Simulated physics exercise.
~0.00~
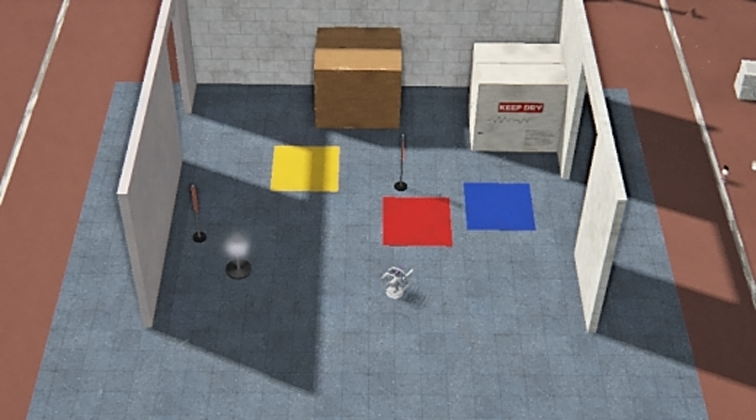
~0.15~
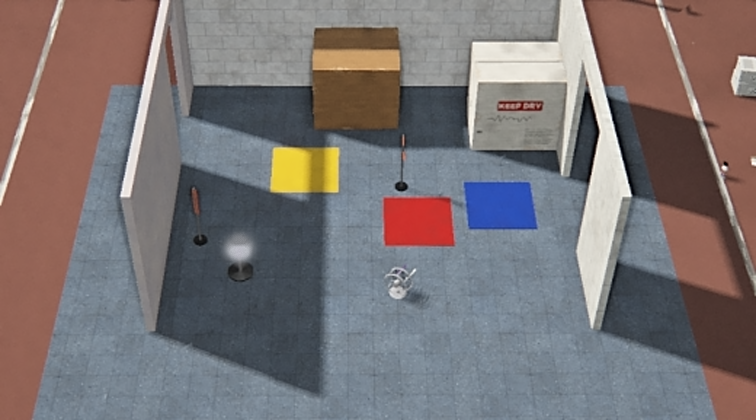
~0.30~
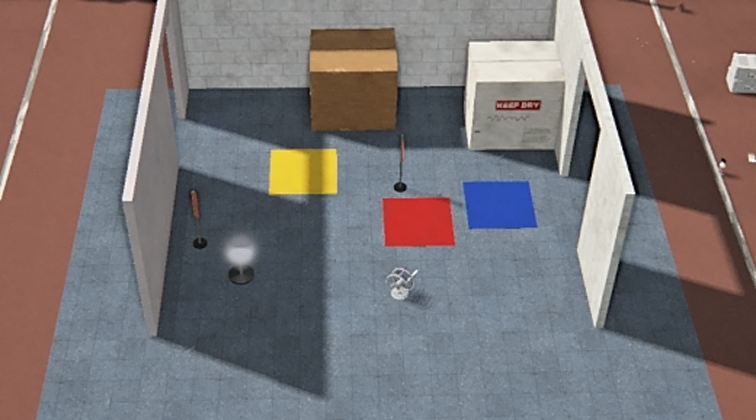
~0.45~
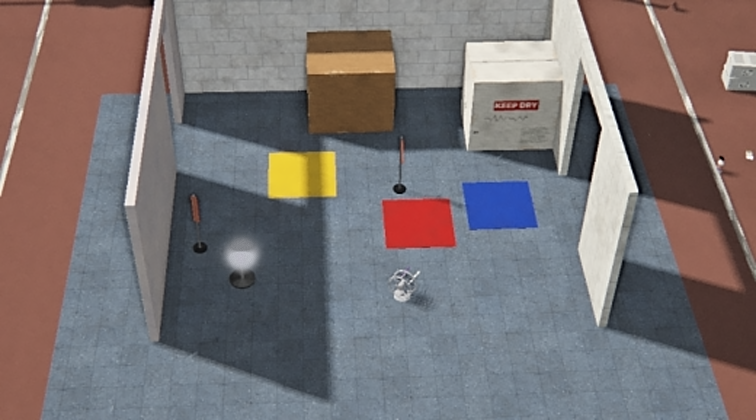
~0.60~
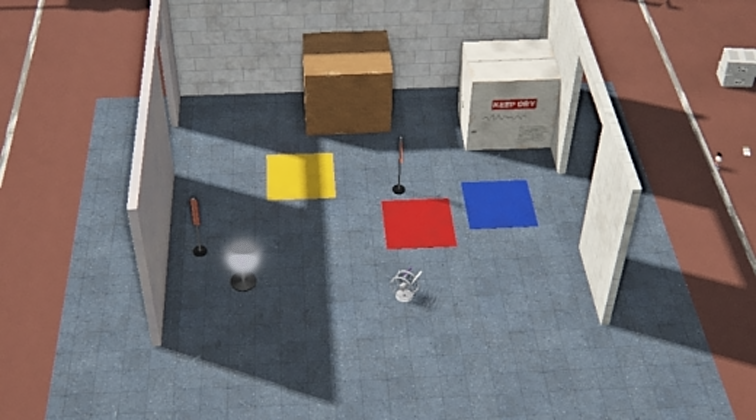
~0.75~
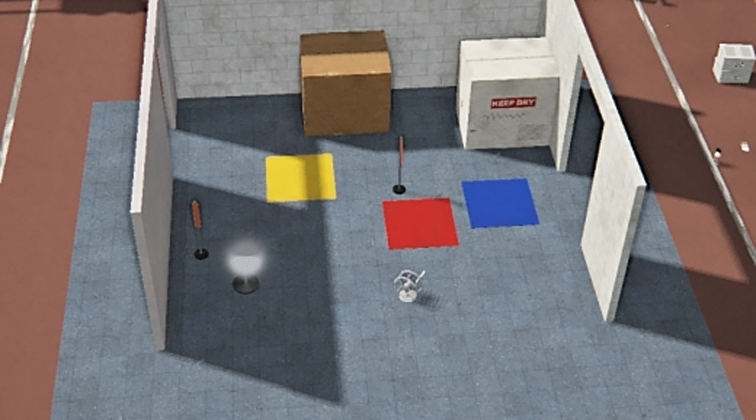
A large brown carton stands in an open room as white smoke hovers over a stand.
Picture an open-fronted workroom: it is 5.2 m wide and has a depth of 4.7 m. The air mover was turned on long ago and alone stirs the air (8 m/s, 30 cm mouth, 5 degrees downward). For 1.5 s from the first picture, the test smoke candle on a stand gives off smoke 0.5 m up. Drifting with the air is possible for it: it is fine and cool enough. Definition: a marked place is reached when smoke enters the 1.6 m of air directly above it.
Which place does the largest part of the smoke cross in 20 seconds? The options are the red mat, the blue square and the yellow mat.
Red.
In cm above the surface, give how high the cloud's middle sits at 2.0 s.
About 40 cm up.
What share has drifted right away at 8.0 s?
Estimate: Around 0 %.
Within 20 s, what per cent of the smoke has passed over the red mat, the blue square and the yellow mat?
Roughly 70 per cent red, 30 per cent blue, 0 per cent yellow.
By 2.0 s, 0 % has passed over the blue square, 0 % over the red mat and 0 % over the yellow mat; 0 % has left the area, and the middle of the rest is near (248, 256).
By 4.0 s, 0 % has passed over the blue square, 0 % over the red mat and 0 % over the yellow mat; 0 % has left the area, and the middle of the rest is near (257, 253).
By 8.0 s, 0 % has passed over the blue square, 0 % over the red mat and 0 % over the yellow mat; 0 % has left the area, and the middle of the rest is near (277, 251).
By 20.0 s, 31 % has passed over the blue square, 73 % over the red mat and 0 % over the yellow mat; 22 % has left the area, and the middle of the rest is near (404, 158).
